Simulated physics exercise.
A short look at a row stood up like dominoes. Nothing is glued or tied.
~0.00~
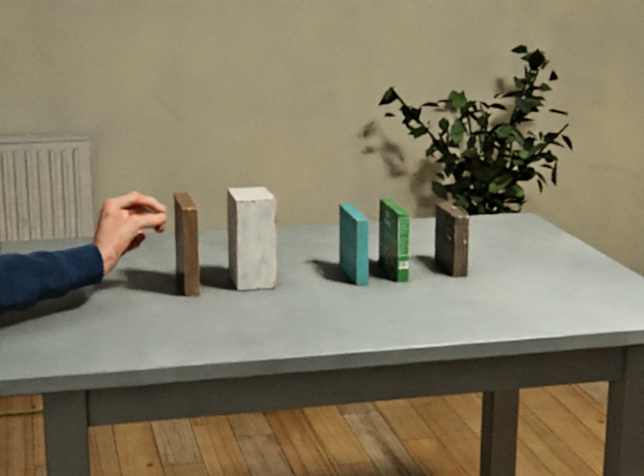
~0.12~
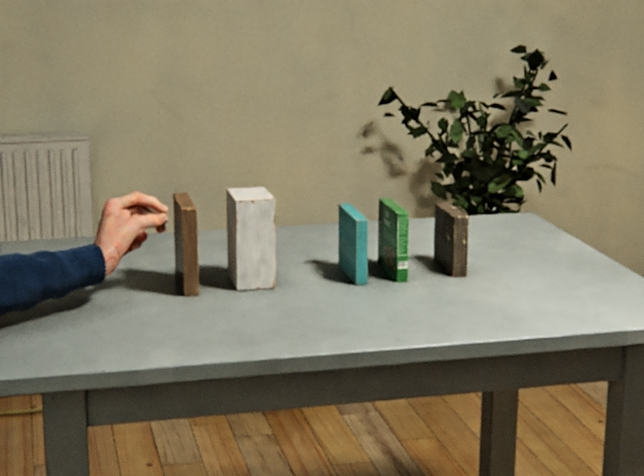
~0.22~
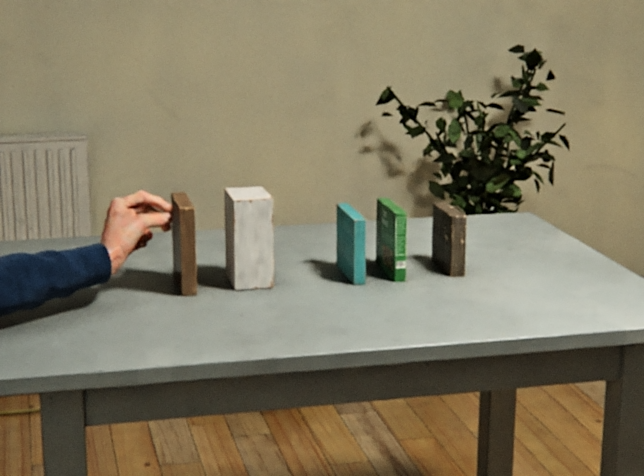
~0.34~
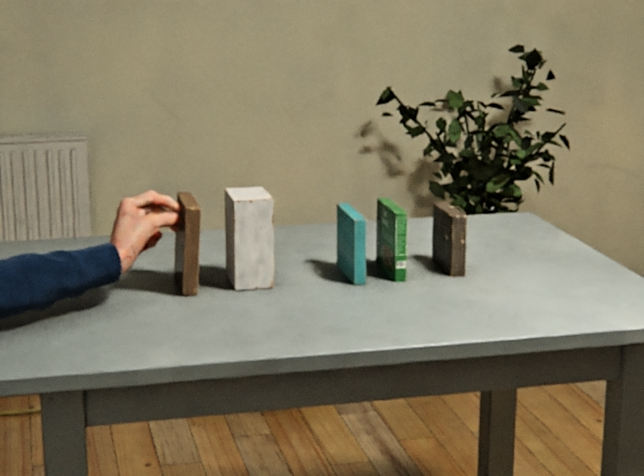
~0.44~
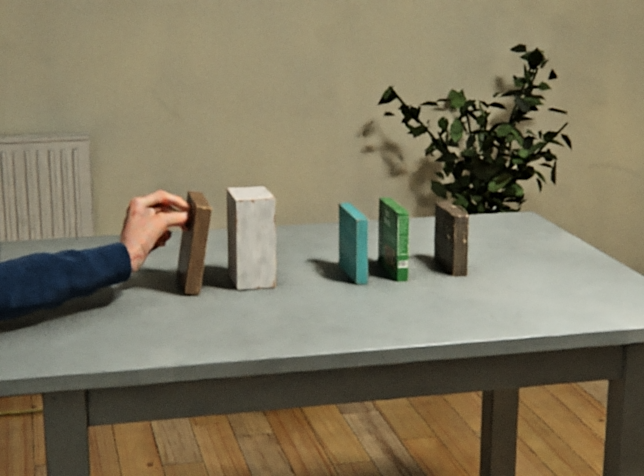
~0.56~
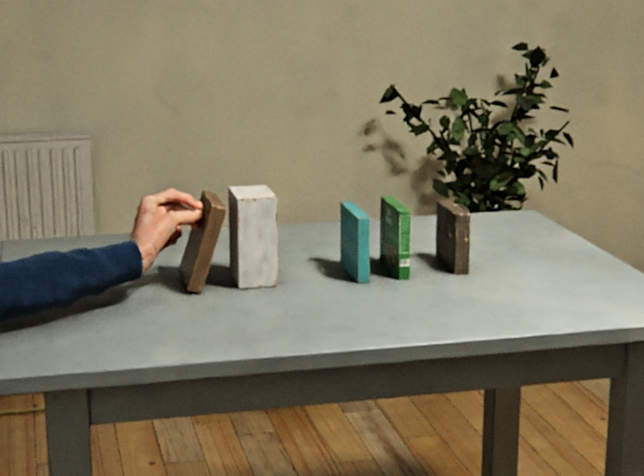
A hand in a blue sleeve reached in from the left and pushed the top of a brown block, tilting it rightward toward a white block, while the other upright pieces on the table stayed still.
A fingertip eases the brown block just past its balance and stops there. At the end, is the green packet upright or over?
The green packet stays upright.
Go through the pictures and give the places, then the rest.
Green packet (394, 239); white block (252, 238), in the first picture.
White block (251, 238); turquoise board (352, 244), in the second picture.
White block (249, 238); turquoise board (350, 244), in the third picture.
Brown block 4° over; white block (249, 238); turquoise board (351, 244), in the fourth picture.
Brown block 10° over; white block (251, 238); turquoise board (353, 243), in the fifth picture.
Brown block 18° over; green packet (395, 237); white block (253, 236), in the sixth picture.
After 0.66 s, brown block 26° over.
After 0.76 s, brown block 25° over.
After 1.16 s, green packet resting near (395, 237).
At rest (1.5 s), all 3 in place. Seen from the same camera at the end, green packet near (395, 237).
